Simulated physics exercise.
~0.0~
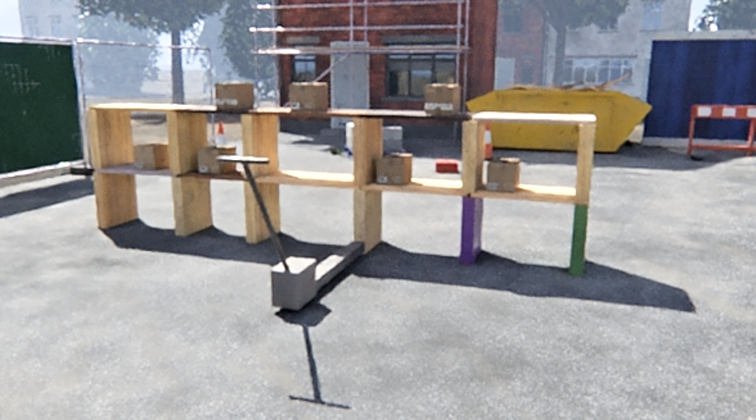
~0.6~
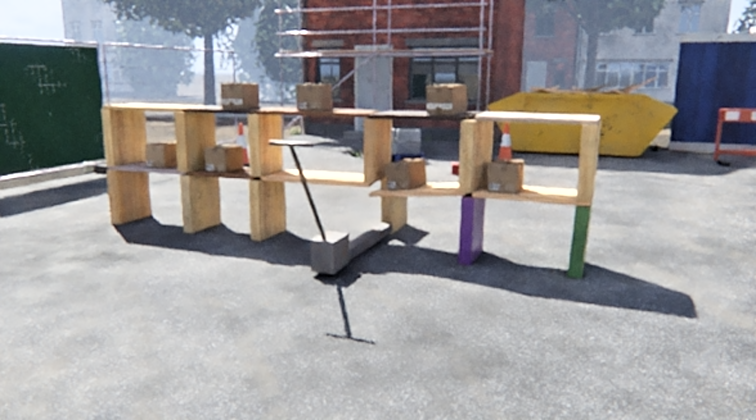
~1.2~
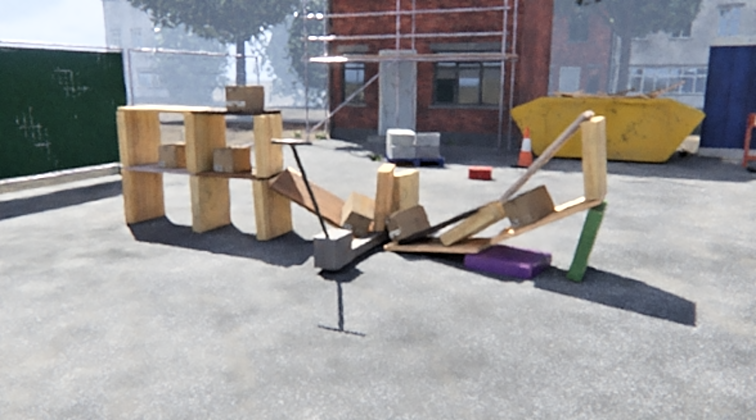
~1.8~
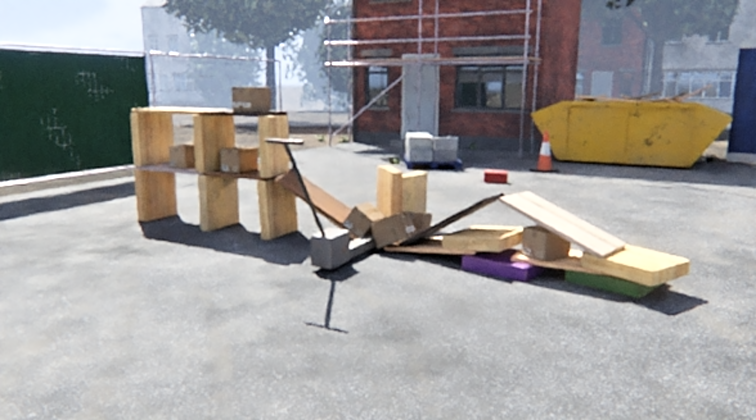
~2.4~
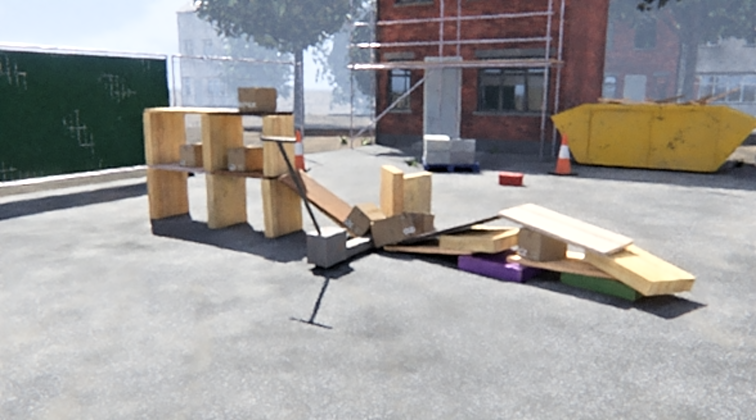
In a paved yard seen from the front, with the camera drifting slightly sideways, a two-tier run of boards stands on timber slabs, loaded with brown cartons. A green upright and a purple one support its right end, and a yellow skip and brick building stand behind. A narrow grey floor jack with a long handle pushes at the base near the middle, shifting to the right. The middle boards drop, cartons slide down, and the purple upright topples while the green one leans. Then the right end collapses, leaving both coloured uprights flat among the wreckage, while the left section still stands.
